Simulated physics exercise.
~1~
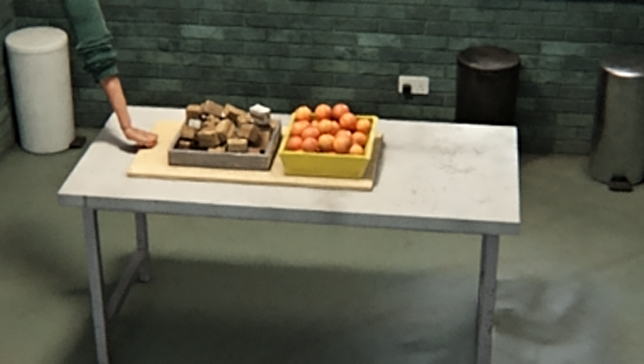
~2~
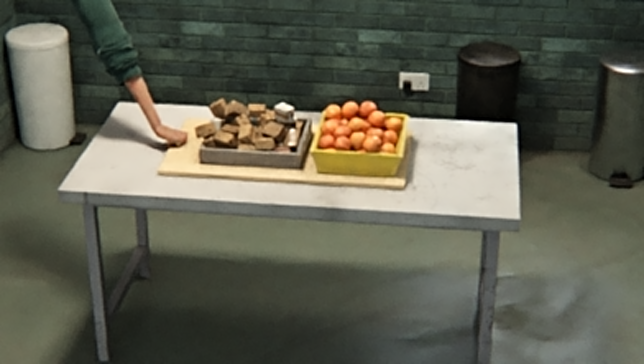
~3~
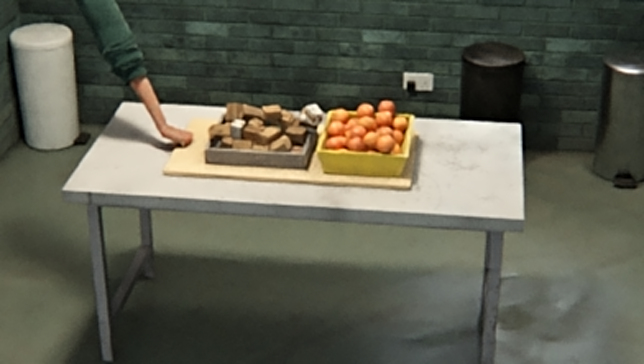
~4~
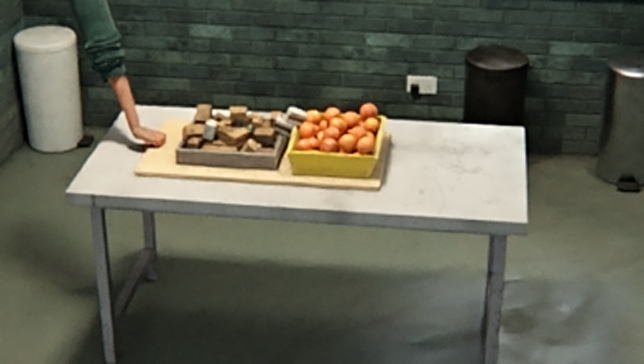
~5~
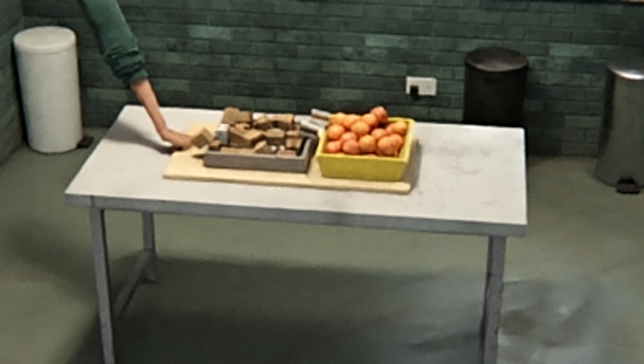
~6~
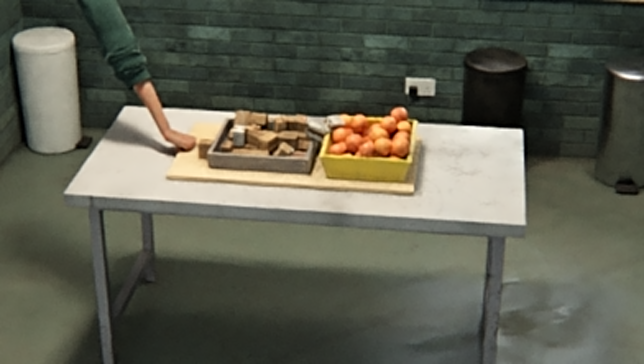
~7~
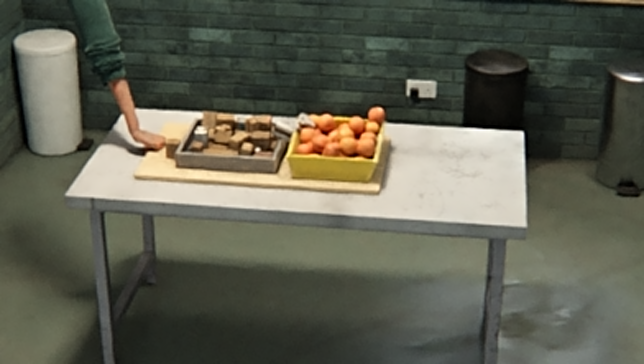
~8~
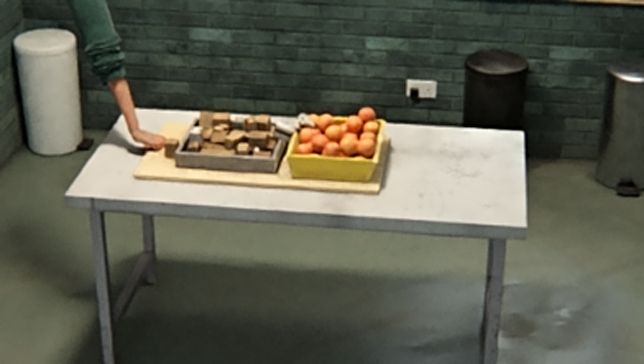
On a pale table, a hand slides a board of oranges and parcels right and left repeatedly, spilling no oranges.
